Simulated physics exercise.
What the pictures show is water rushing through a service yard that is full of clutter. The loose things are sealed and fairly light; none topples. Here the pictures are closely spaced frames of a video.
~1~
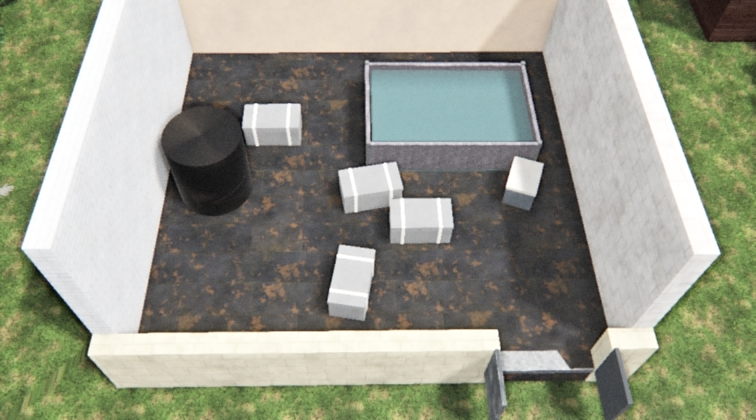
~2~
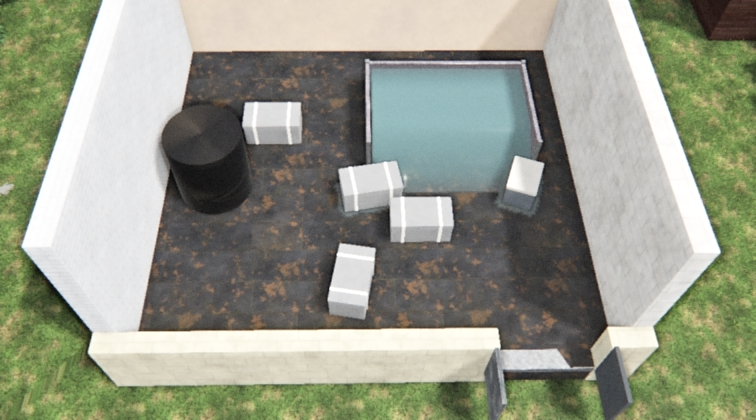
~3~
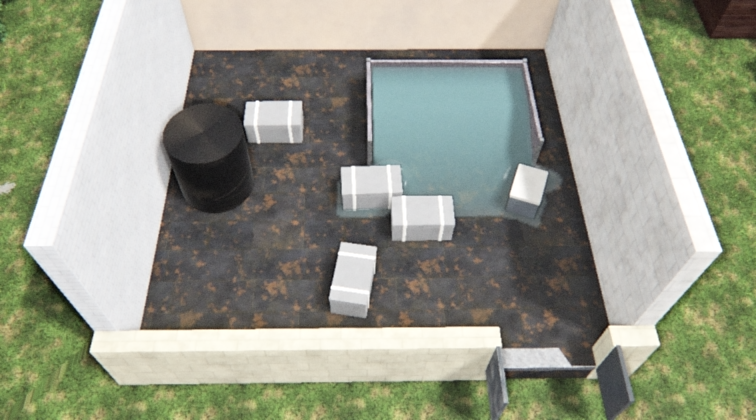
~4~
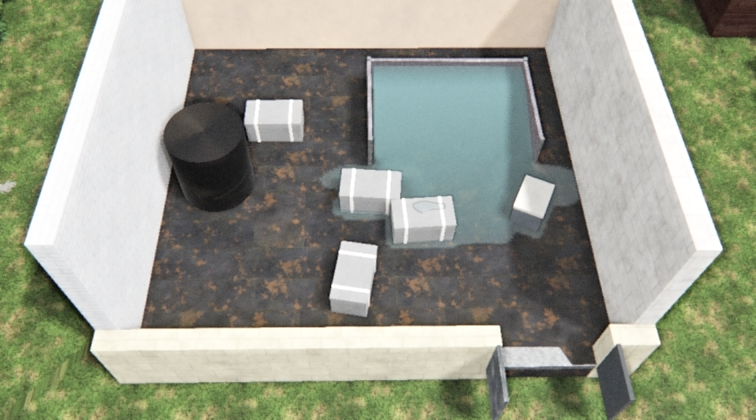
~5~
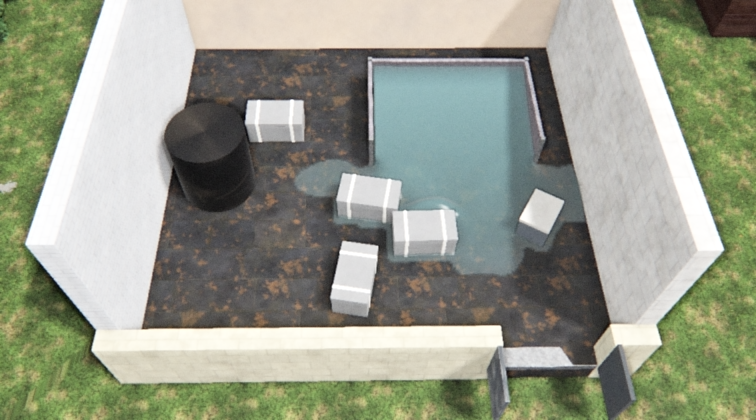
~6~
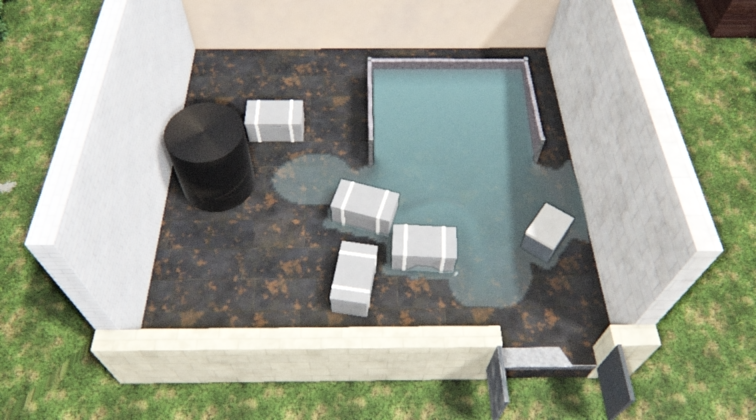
Water spilling from an open-fronted pool across a walled yard, nudging three of five pale boxes while a dark drum stands still.
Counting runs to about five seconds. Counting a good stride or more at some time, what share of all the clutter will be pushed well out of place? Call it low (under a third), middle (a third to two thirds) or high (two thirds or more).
High.
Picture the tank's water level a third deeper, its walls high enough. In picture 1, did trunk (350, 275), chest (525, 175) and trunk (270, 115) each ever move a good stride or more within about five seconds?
Taking them as listed, the first reached the mark, the second reached the mark and the third stopped before it.
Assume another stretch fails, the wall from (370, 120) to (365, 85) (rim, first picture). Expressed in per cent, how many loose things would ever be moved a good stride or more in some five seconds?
About 20 %.
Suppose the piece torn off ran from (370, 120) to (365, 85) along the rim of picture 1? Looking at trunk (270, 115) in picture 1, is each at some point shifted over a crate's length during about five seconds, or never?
Bottom line: It got there.
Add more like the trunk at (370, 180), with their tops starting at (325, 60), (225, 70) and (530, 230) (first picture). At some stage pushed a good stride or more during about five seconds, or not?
Stays put, stays put, shoved clear.
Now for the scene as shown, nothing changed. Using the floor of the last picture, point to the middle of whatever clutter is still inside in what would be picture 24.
Centre estimate: Around (254, 245).
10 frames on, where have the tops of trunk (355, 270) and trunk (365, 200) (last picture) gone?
Estimate: First at (310, 303), second at (289, 259), approximately.
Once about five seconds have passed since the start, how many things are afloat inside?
I get 2.
A moment on, 3 of 5 are well off their spots; 0 afloat.
Next, 4 of 5 are well off their spots; 2 afloat.
Later, 4 of 5 are well off their spots; 2 afloat.
In the end, 4 of 5 are well off their spots, and 4 have been at some point; 2 afloat.
